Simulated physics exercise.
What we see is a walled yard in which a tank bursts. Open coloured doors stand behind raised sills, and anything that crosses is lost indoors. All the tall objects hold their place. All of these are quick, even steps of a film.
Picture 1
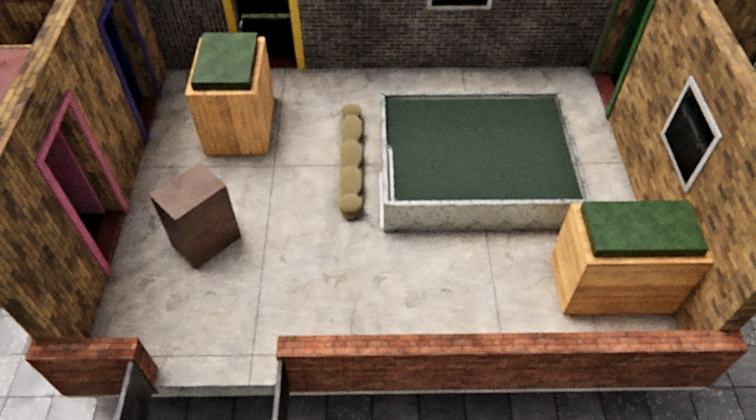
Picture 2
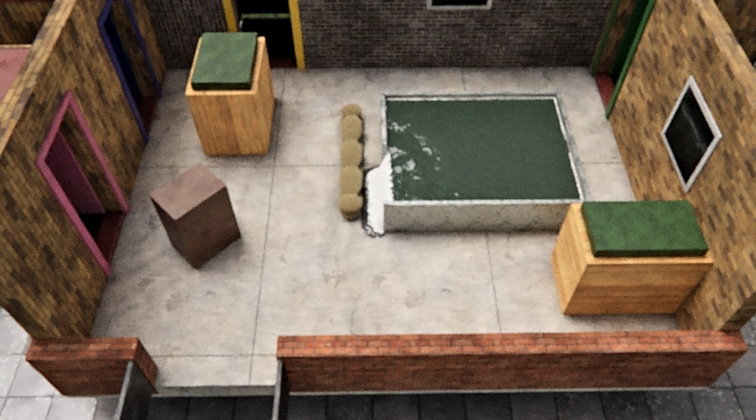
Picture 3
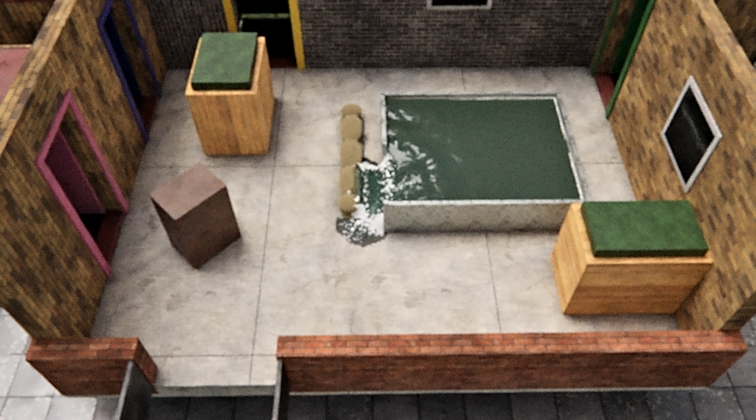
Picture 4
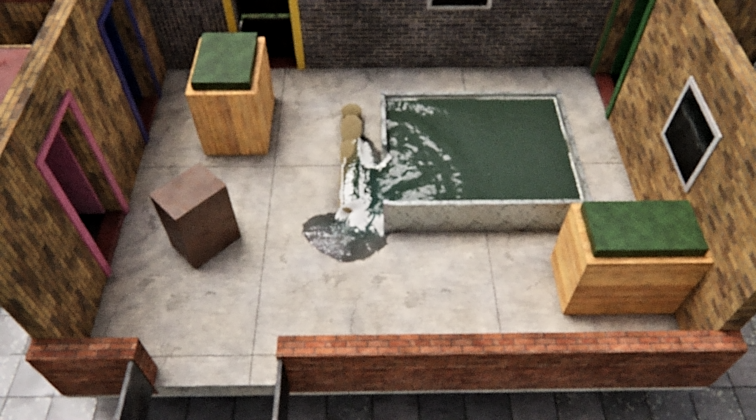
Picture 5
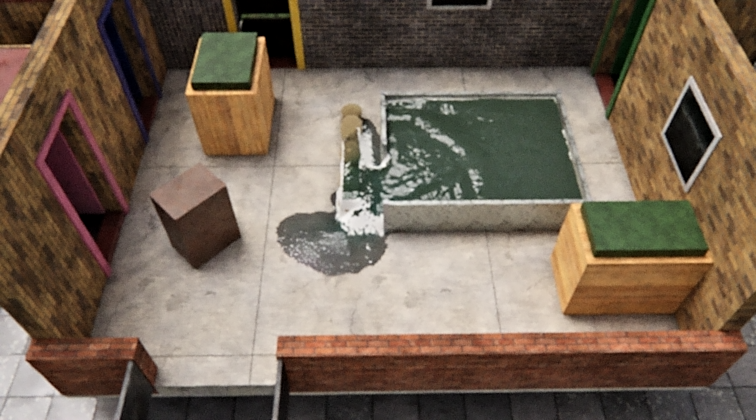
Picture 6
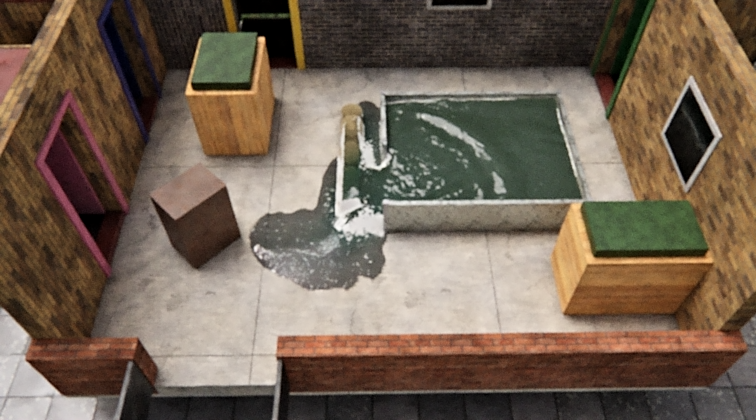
In a walled yard with coloured doorways, wooden blocks with green tops and a brown block stand around a tank of still, dark green water. Water pours from the tank's left side around a row of rounded tan objects, then spreads across the floor toward the lower left in a widening, dark puddle as ripples cross the tank.
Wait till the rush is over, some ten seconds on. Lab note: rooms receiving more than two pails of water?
Result: Yellow door within two pails; green door within two pails; pink door within two pails; blue door within two pails.
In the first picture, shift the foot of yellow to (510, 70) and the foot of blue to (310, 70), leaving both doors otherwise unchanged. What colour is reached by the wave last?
I'd say the one in green is reached last.
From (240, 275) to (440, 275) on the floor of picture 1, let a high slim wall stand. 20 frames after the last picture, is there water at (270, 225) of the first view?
Answer: Under water.
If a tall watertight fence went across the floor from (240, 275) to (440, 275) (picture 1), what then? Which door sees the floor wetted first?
It is the yellow-painted one.
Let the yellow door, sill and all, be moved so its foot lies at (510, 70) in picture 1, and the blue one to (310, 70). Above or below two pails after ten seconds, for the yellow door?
Answer: Yellow door stays below the line.
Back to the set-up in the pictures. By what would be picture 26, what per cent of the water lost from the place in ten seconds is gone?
Approximately 30 %.
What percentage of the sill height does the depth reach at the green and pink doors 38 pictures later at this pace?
Near 70 and 60 in a hundred.
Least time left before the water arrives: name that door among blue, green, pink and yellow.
It's the one in yellow.
A moment on, water covers 25 % of the floor; the yellow door not reached, the green door not reached, the pink door not reached, the blue door not reached.
Next, water covers 45 % of the floor; the yellow door wet at the sill, nothing in, the green door not reached, the pink door not reached, the blue door not reached.
Then, water covers 60 % of the floor; the yellow door wet at the sill, nothing in, the green door not reached, the pink door wet at the sill, nothing in, the blue door wet at the sill, nothing in.
Later, water covers 80 % of the floor; the yellow door wet at the sill, nothing in, the green door wet at the sill, nothing in, the pink door wet at the sill, nothing in, the blue door wet at the sill, nothing in.
In the end, water covers 90 % of the floor; the yellow door wet at the sill, nothing in, the green door wet at the sill, nothing in, the pink door wet at the sill, nothing in, the blue door under two buckets in.
